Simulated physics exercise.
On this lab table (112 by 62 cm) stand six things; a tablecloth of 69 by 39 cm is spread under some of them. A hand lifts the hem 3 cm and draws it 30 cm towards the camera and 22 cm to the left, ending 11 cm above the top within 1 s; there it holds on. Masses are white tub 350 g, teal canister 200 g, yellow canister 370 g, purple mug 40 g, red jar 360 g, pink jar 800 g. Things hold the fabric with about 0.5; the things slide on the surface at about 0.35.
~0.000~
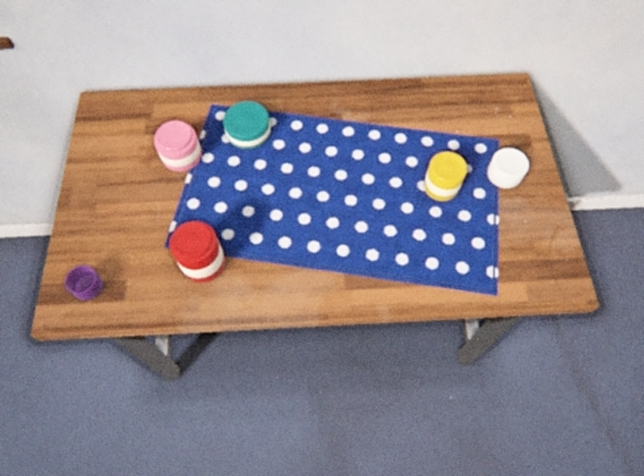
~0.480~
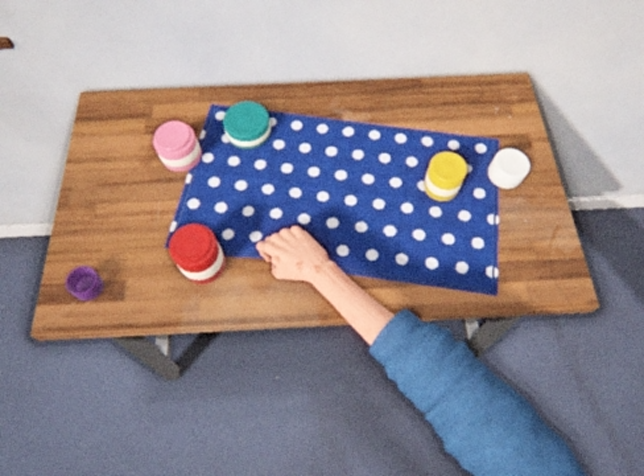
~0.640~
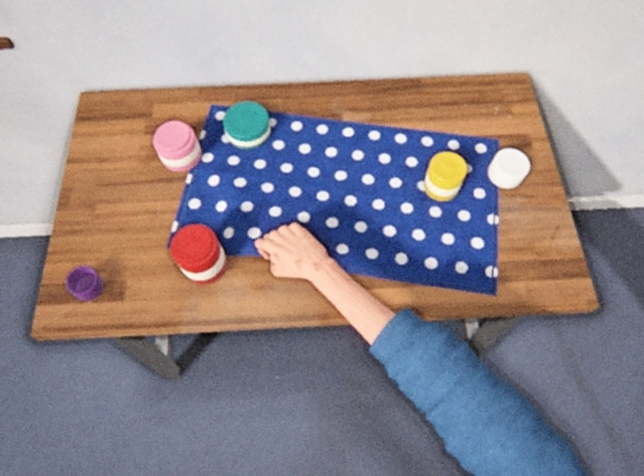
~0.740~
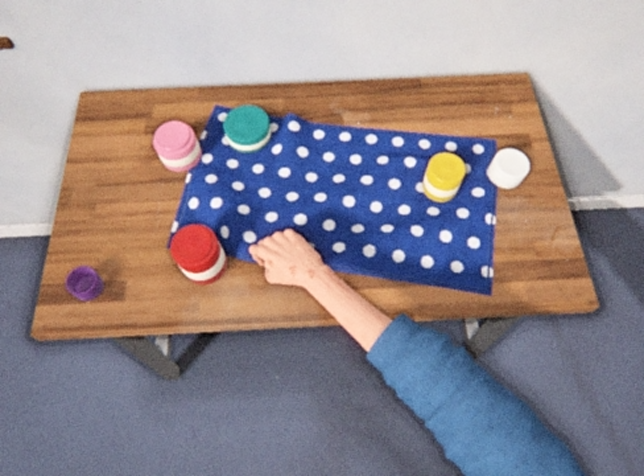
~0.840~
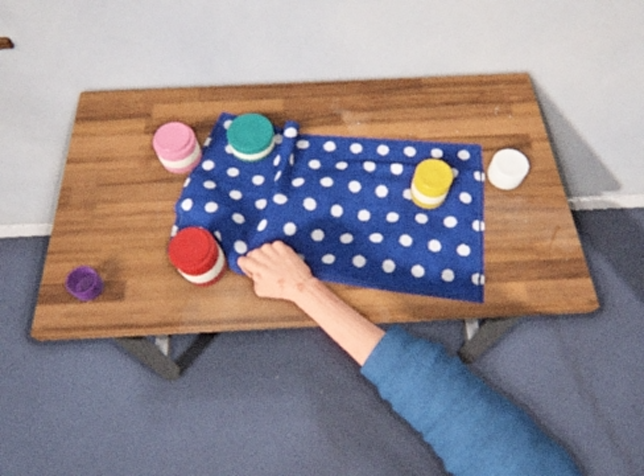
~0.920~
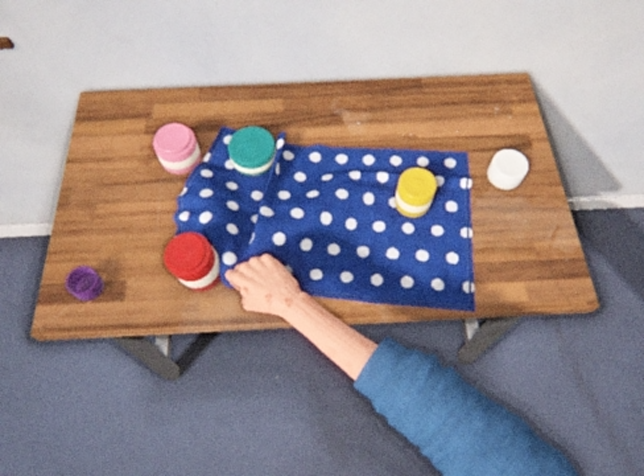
On a wooden table, a hand grips the near edge of a blue polka-dot cloth and pulls it a short way left and toward the viewer, bunching the fabric as the yellow container shifts with it and the green and red ones move slightly.
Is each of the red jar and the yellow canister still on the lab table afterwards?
In order: The red jar falls off; the yellow canister keeps to the top.
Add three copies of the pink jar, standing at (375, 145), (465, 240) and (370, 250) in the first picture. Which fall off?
In that order: Stays on, goes over, goes over.
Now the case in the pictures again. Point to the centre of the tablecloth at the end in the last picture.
Near (220, 306).
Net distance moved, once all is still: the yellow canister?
About: Yellow canister 40 cm.
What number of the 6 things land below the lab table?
1 of them.
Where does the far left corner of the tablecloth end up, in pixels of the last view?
Near (157, 221).
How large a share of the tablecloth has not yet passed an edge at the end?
About 55 per cent.
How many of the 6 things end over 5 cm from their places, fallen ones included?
That makes 3.
After 1.1 s, 95 % of the tablecloth is still over the top; yellow canister 18 cm off its start, red jar 8 cm off its start, teal canister 19 cm off its start.
After 1.3 s, 75 % of the tablecloth is still over the top; yellow canister 28 cm off its start, red jar 14 cm off its start, teal canister 27 cm off its start.
After 1.4 s, 60 % of the tablecloth is still over the top; yellow canister 35 cm off its start at (327, 275), red jar 20 cm off its start at (122, 331), teal canister 34 cm off its start at (189, 248).
After 1.6 s, 55 % of the tablecloth is still over the top; yellow canister 39 cm off its start, red jar over the edge, teal canister 36 cm off its start.
After 3.2 s, 55 % of the tablecloth is still over the top; red jar over the edge, yellow canister 39 cm off its start at (318, 290), teal canister 36 cm off its start at (175, 253).
